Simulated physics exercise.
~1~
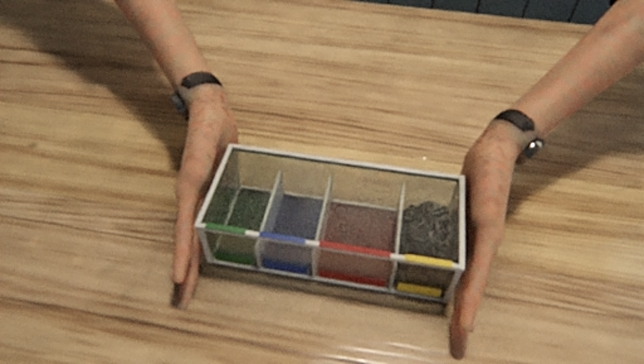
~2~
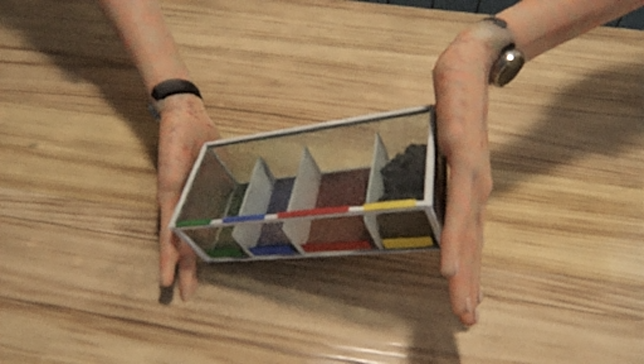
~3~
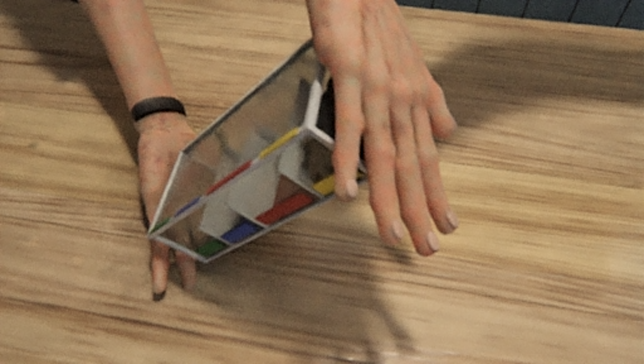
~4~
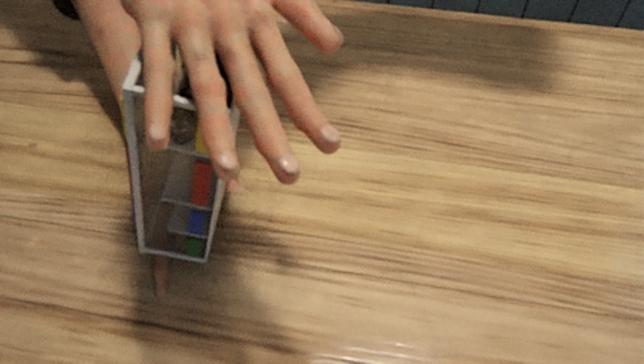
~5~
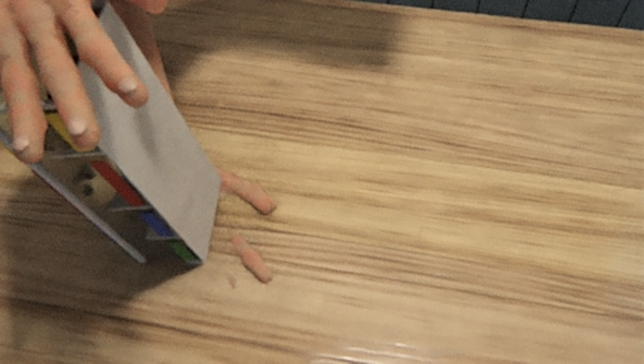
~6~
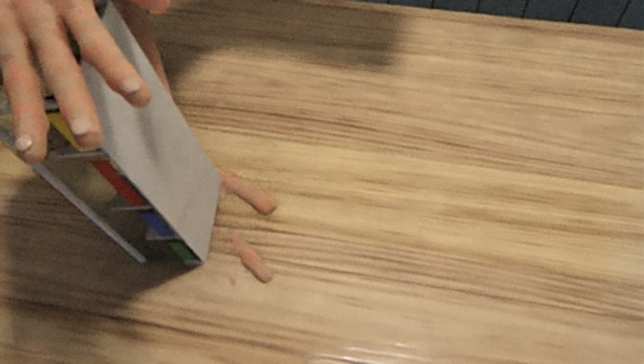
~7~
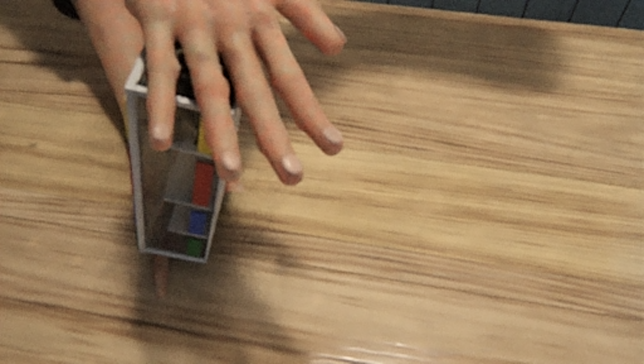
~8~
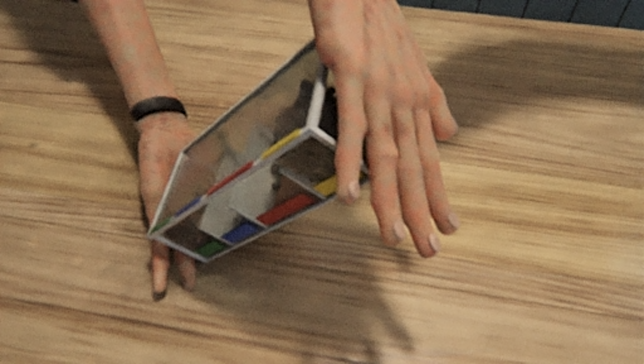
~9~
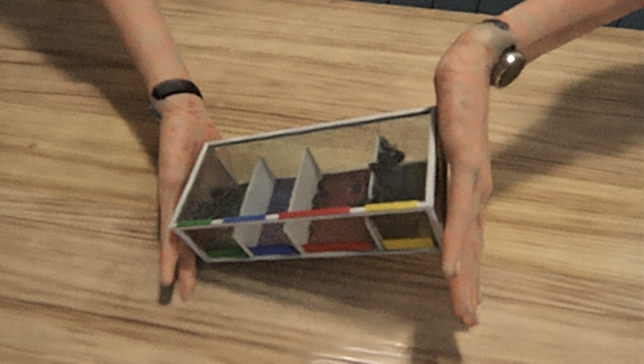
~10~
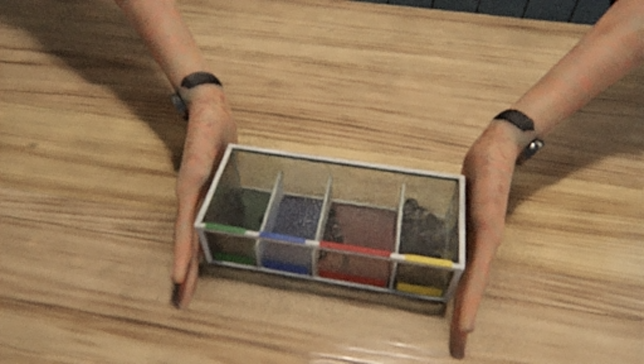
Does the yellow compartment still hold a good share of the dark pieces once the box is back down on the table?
Yes, the yellow compartment still holds most of the dark pieces. A smaller share ends up in the green compartment at the other end, while blue and red have few or none.
